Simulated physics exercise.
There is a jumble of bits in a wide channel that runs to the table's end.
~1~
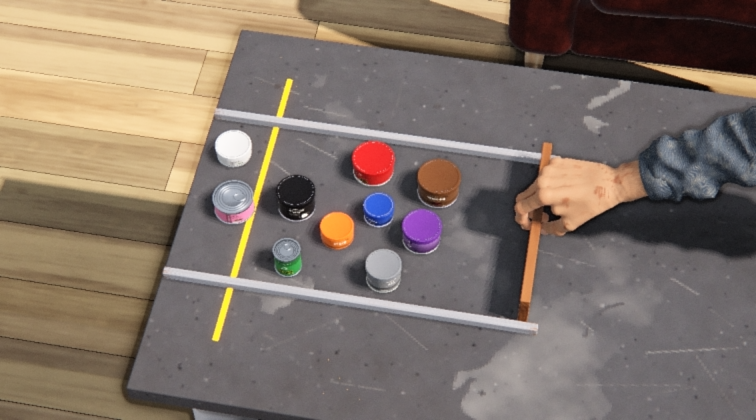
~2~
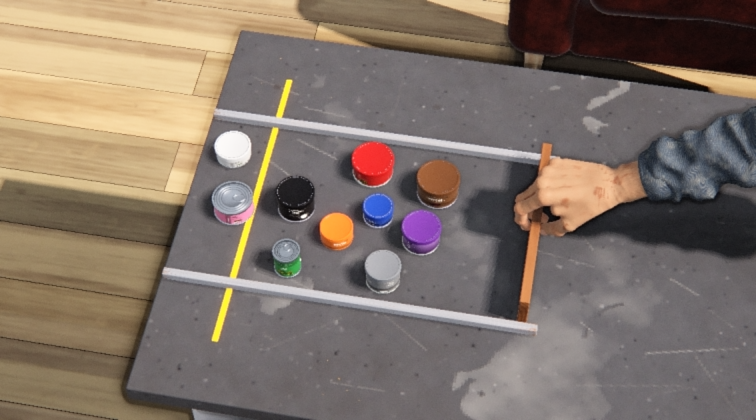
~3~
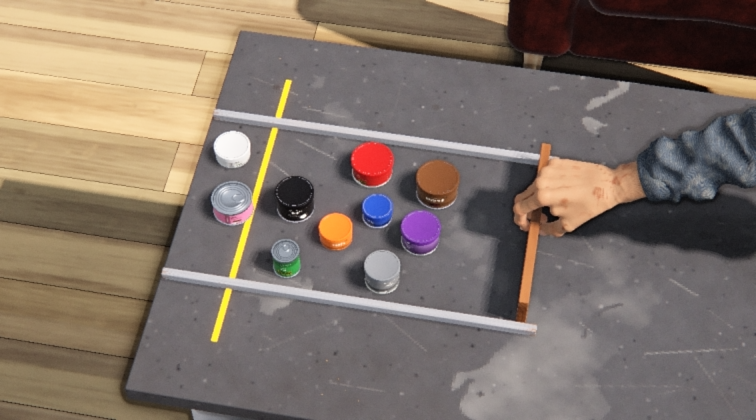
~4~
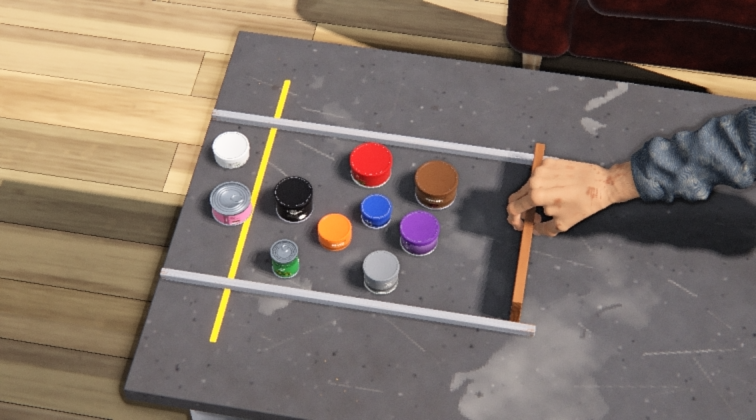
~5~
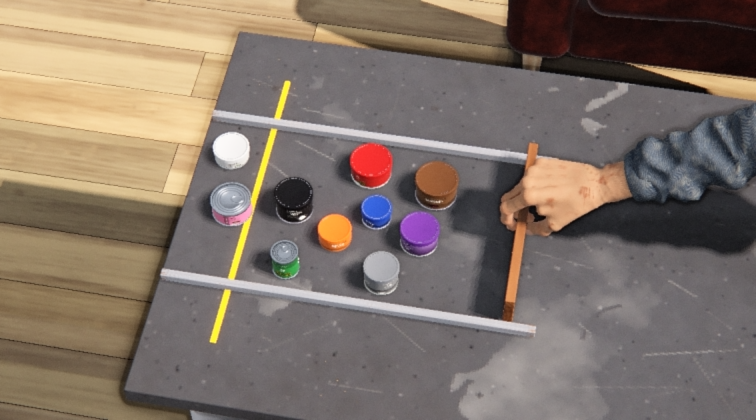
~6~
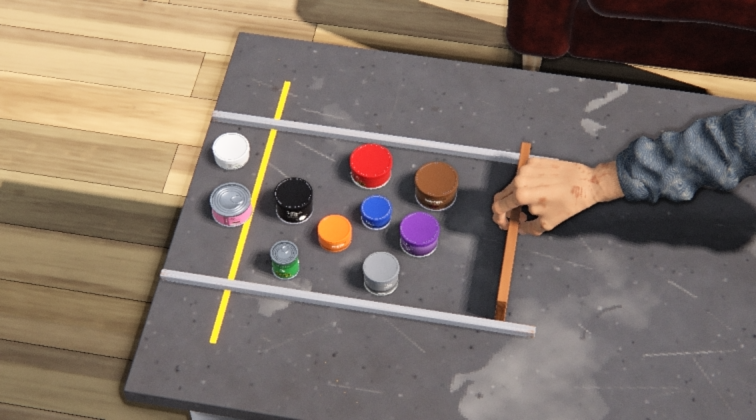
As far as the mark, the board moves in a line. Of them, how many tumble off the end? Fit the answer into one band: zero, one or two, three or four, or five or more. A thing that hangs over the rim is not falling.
I would say one or two.
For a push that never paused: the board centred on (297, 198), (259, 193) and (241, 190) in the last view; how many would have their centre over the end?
The counts are 0, 1 and 2, in that order.
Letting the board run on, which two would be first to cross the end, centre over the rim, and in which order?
First the pink tin, next the white tin.
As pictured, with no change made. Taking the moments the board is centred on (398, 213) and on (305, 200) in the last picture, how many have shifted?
Counts: 5 and 9.
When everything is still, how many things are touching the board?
The answer is 4.
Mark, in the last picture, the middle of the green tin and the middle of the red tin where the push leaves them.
In the last picture the green tin sits around (187, 258) and the red tin around (227, 133).
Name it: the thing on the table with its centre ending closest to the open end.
It's the white tin.
Soon after, none off yet; white tin at rest near (231, 152); pink tin at rest near (232, 205); black tin at rest near (294, 201).
After that, none off yet; white tin at rest near (231, 152); pink tin at rest near (232, 205); black tin moving near (287, 200).
In the end, the number that fall off is one or two; gone, pink tin.
